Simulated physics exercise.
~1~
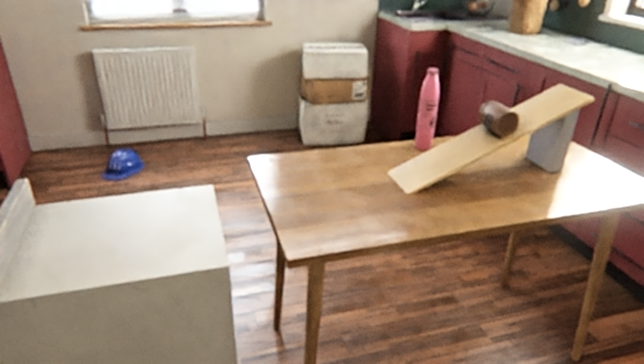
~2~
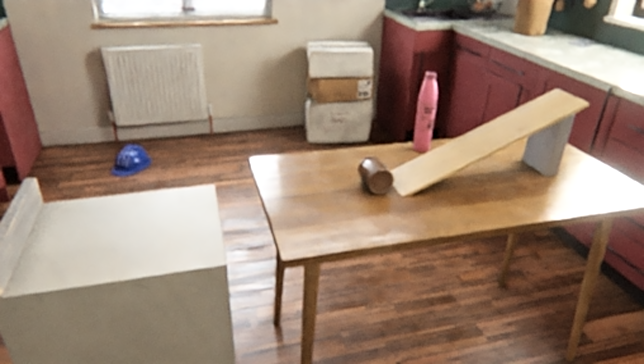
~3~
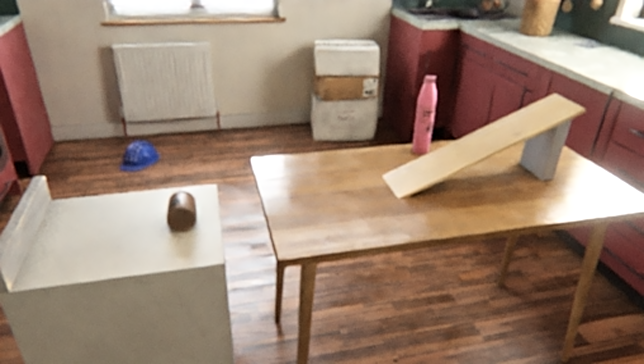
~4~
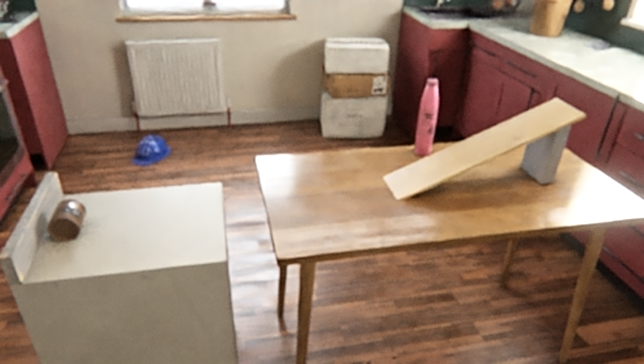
The clip opens on a kitchen with a wooden table, where a brown jar lies on its side on a sloping board and a pink bottle stands behind the ramp. The jar rolls down to the left and leaves the board, reaching the tabletop. It carries on past the table's left edge and crosses the open gap to a lower, pale top. There it keeps moving left, away from the table. It ends on its side near the raised strip at the far end, while the pink bottle still stands upright in its place.
